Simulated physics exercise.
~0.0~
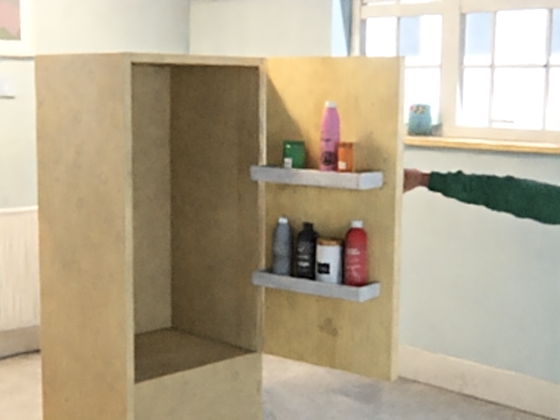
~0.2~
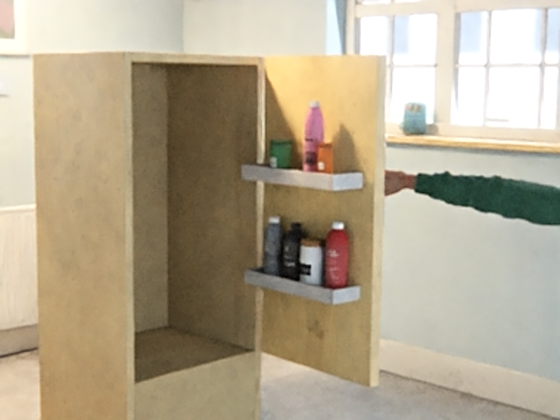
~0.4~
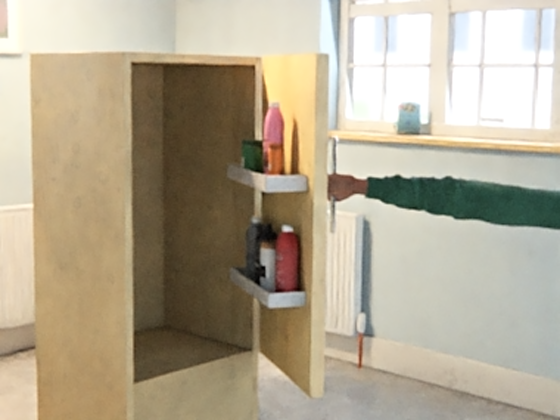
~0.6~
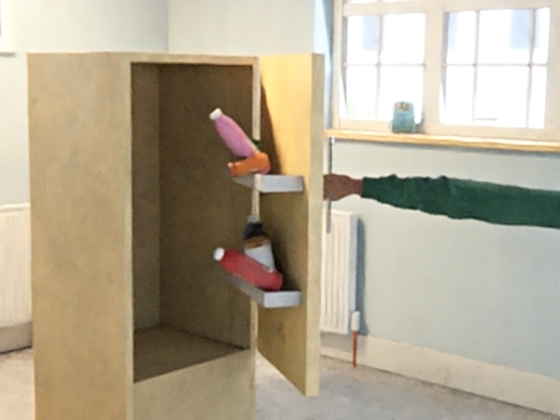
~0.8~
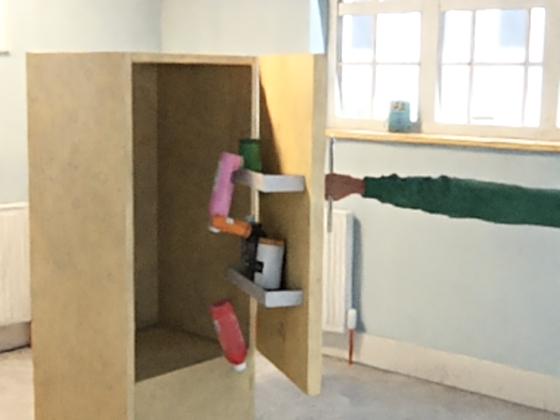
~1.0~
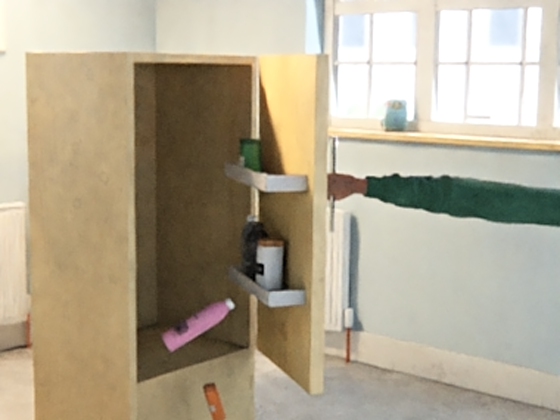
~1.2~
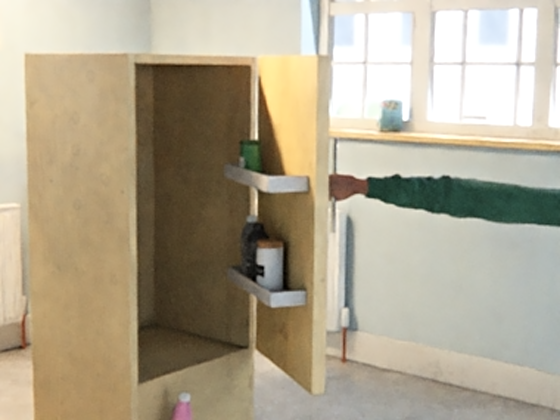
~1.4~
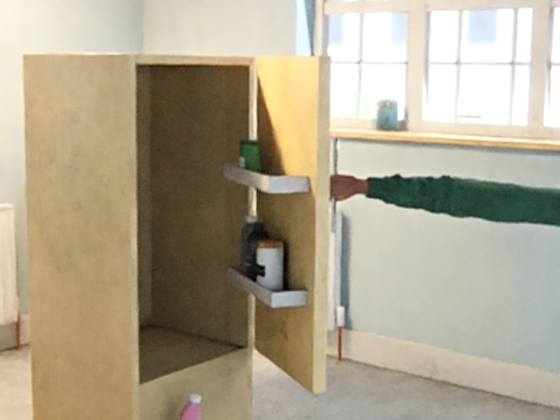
A green-sleeved arm swinging a racked larder door partway shut, red, pink and orange containers toppling out while others stay put.
